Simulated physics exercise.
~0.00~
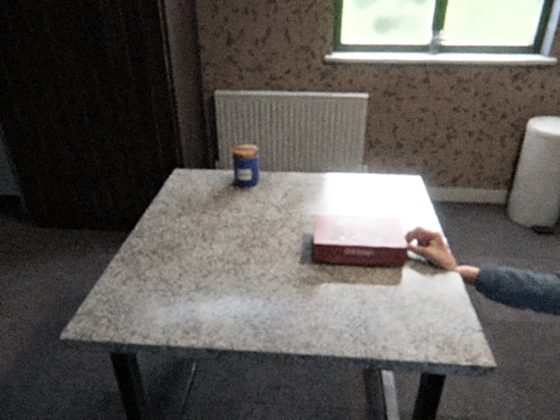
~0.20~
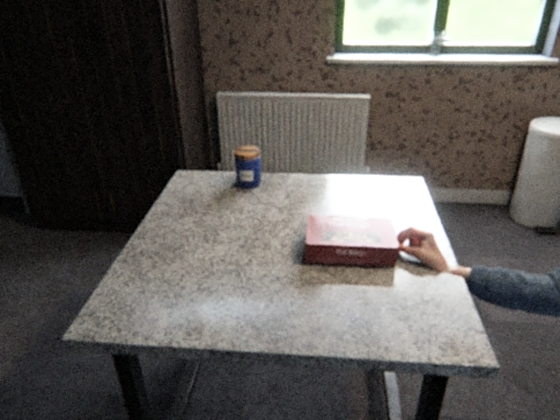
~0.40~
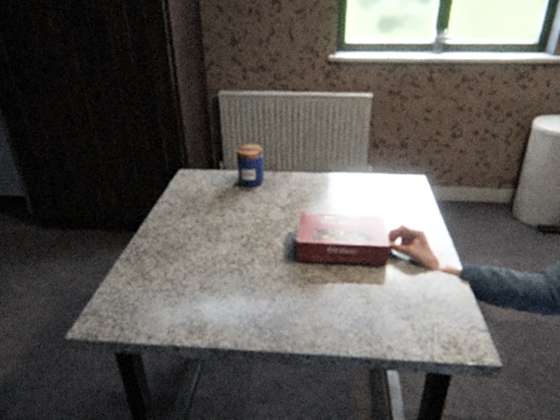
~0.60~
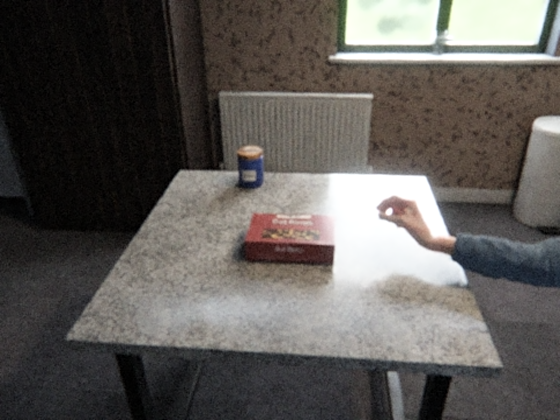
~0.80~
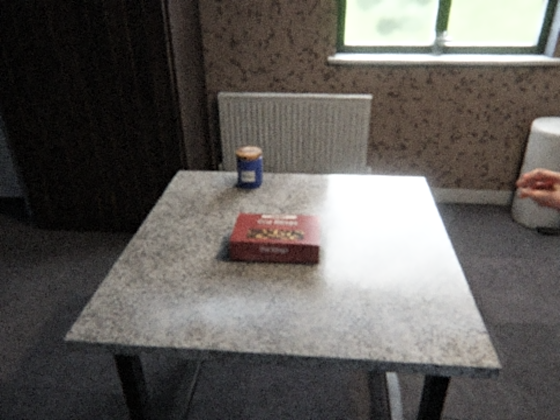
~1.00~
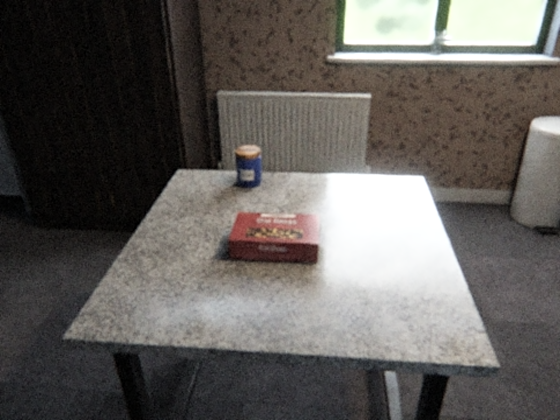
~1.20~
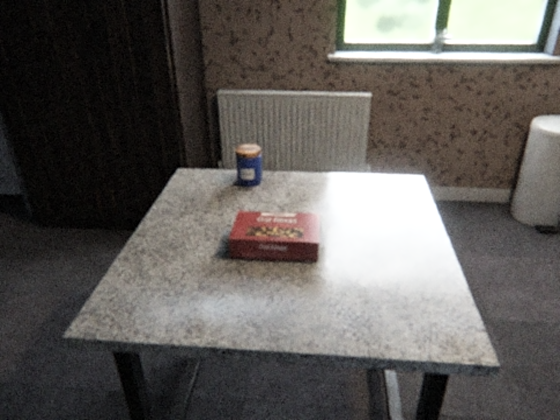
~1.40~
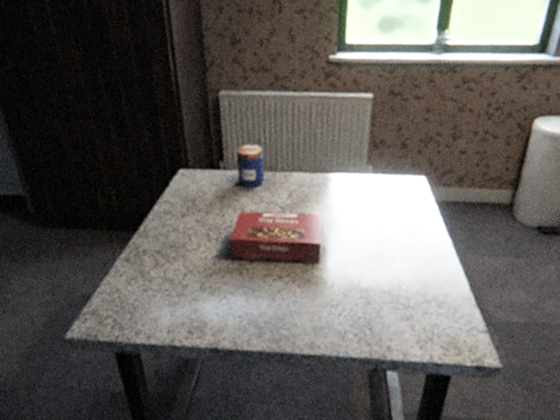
On a speckled table by a window, a hand pushing a red packet left and withdrawing, the packet sliding briefly, then resting near a blue jar.
